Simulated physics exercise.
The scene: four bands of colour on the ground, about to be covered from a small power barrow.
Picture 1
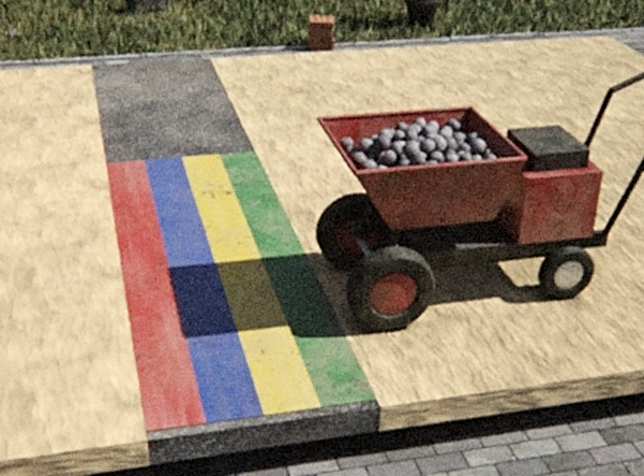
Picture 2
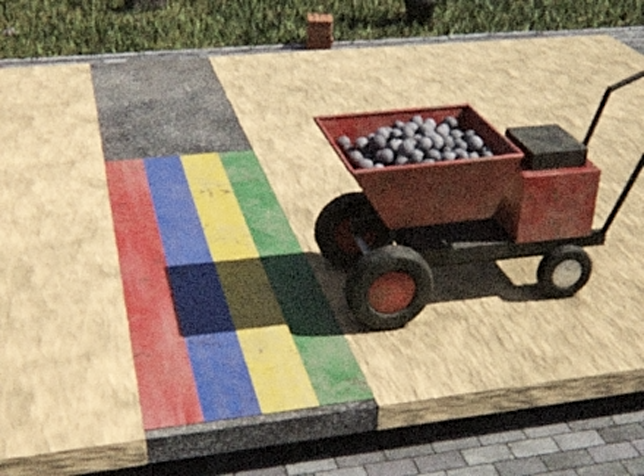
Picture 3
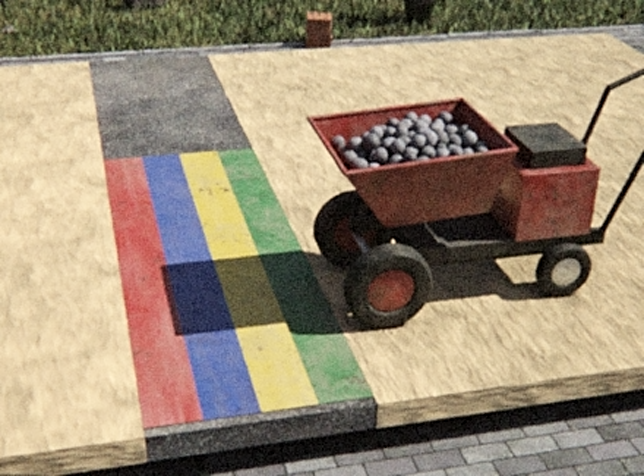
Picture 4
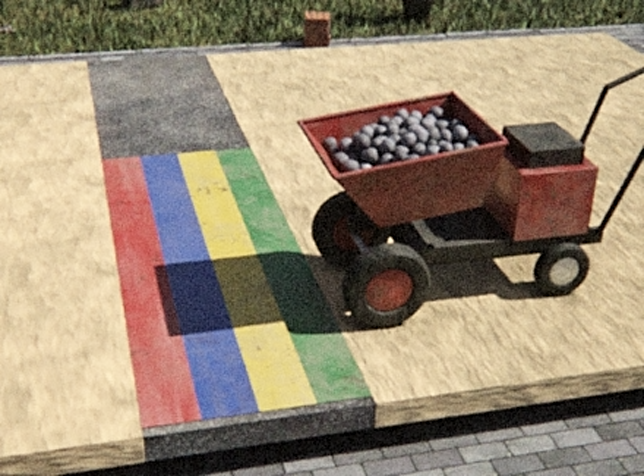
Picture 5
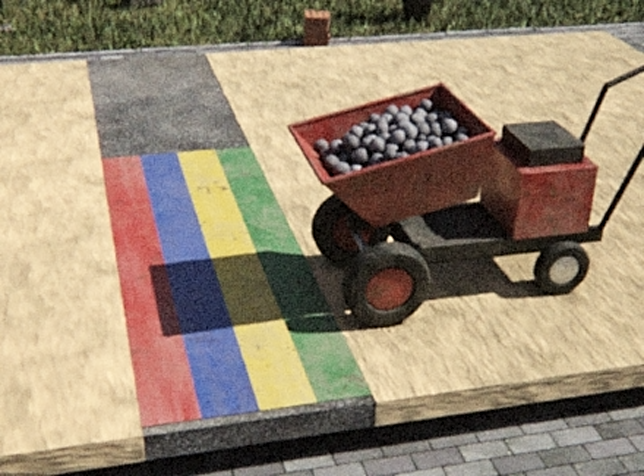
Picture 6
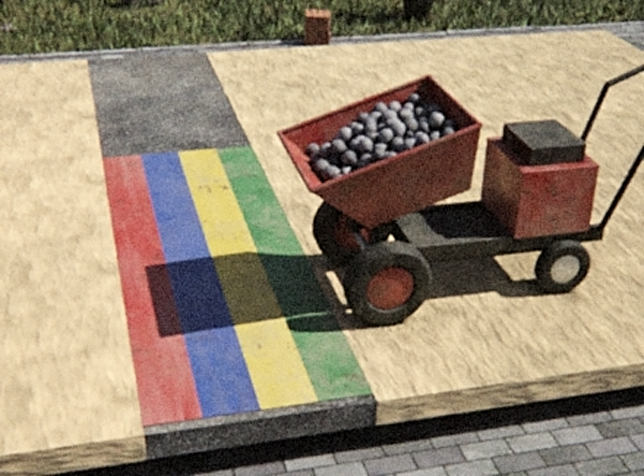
A small red barrow loaded with round grey cobbles stood to the right of red, blue, yellow and green strips, and its skip slowly tilted up at the back, leaning leftward.
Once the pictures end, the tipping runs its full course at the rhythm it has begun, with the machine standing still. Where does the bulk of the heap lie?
The heap favours the blue strip.
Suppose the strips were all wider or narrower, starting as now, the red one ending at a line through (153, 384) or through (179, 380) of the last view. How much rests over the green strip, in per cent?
About 0 and 0 per cent.
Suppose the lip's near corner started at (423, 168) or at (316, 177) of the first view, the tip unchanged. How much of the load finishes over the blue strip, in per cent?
The first gives 20 %, the second 20 %.
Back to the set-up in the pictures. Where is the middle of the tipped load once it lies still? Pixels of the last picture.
Roughly at (196, 306).
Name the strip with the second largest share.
In second place: That red strip.
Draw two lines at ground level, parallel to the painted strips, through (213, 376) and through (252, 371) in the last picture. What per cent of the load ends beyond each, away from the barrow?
The first gives 40 %, the second 70 %.
Shortly afterwards, skip tipped steeply; the whole lot in the skip.
Next, skip tipped steeply; all but a few in the skip; only a few over the yellow strip; a little over the blue strip; only a few over the red strip; only a few falling.
Some moments later, skip tipped right over; near a third in the skip; a little over the yellow strip; near a third over the blue strip; near a quarter over the red strip; a little off the paint.
In the end, skip tipped right over; near a quarter in the skip; none at all over the green strip; a little over the yellow strip; near half over the blue strip; near a quarter over the red strip; a little off the paint.
